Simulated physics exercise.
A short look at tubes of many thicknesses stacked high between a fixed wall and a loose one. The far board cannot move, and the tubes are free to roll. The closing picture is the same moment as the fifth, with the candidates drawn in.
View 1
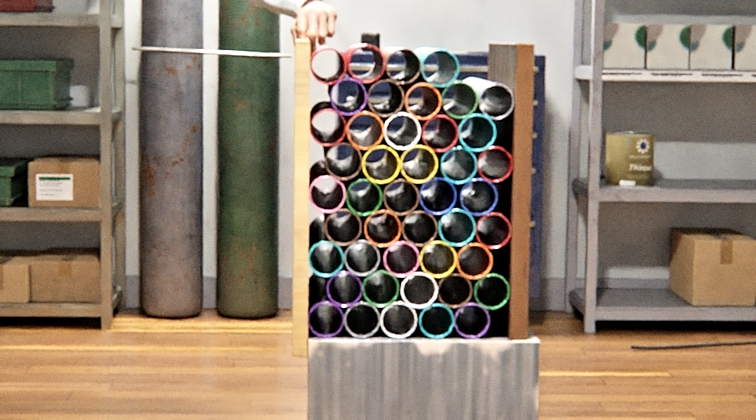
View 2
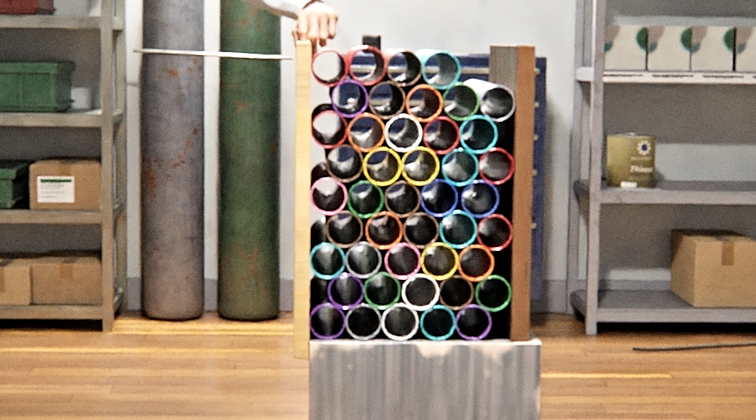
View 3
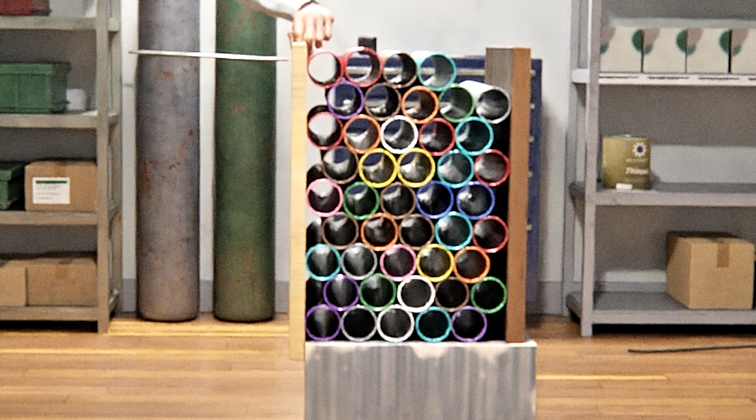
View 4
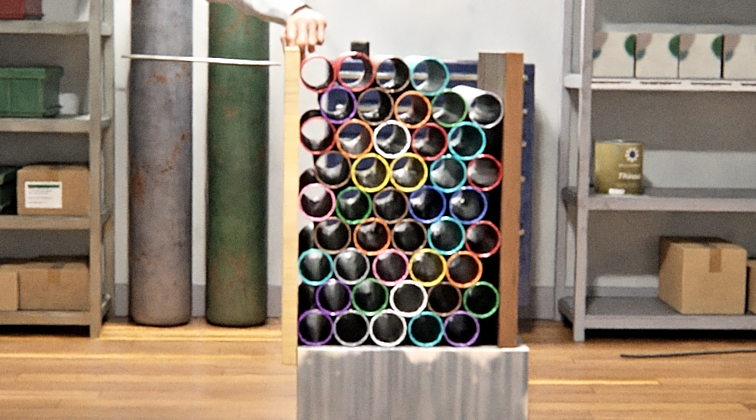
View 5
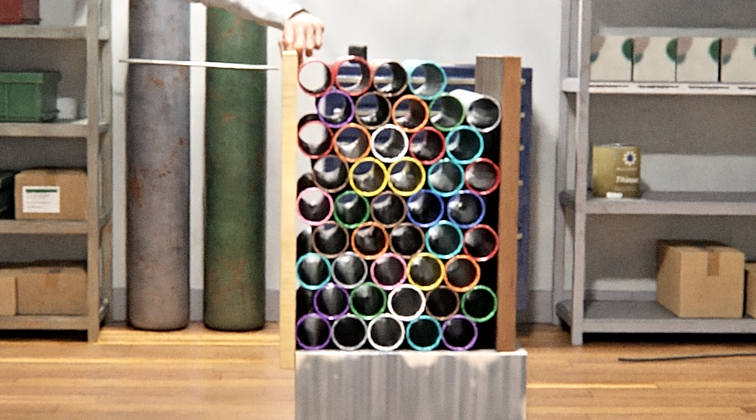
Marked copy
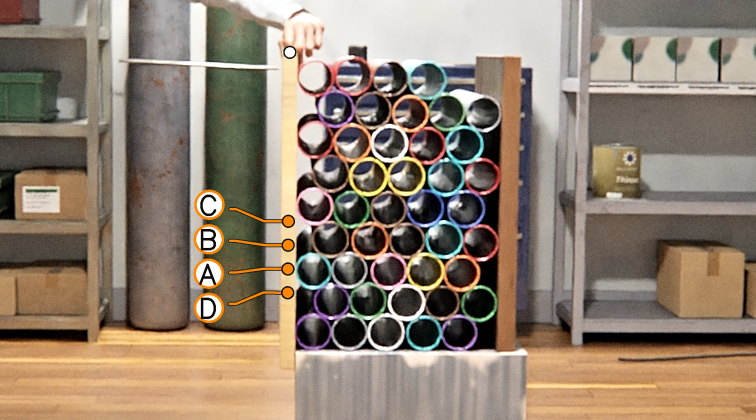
Nothing in the stack of dark tubes with colourful rims visibly shifts as a hand rests on top of the wooden board at its left side. The view drifts slightly, first one way and then the other, while the tubes, boards and shelves keep their places.
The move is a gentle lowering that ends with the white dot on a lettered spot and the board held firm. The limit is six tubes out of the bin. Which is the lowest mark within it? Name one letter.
At most to C.
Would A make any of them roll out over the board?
At A: Yes.
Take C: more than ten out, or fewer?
It loses fewer than ten.
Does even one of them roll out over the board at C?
At C: Yes.
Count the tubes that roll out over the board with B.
With B, nine.
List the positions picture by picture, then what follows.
In the first picture, a red tube (328, 128); an orange tube (423, 101); a turquoise tube (440, 68).
In the second picture, a turquoise tube (441, 70); side board (303, 187).
In the third picture, a purple tube (323, 323); a white tube (416, 293).
In the fourth picture, a turquoise tube (315, 267); an orange tube (372, 237).
In the fifth picture, a pink tube (315, 207); a yellow tube (406, 176); a red tube (315, 140).
On the copy, A at (288, 269); B at (288, 245); C at (288, 222); D at (288, 293); the white dot at (290, 52).
On C. First, top of the board (297, 125).
Then, top of the board (296, 203).
Finally, top of the board (296, 221), four out over the board.
By contrast, A more than six out over the board; B more than six out over the board; D more than six out over the board.
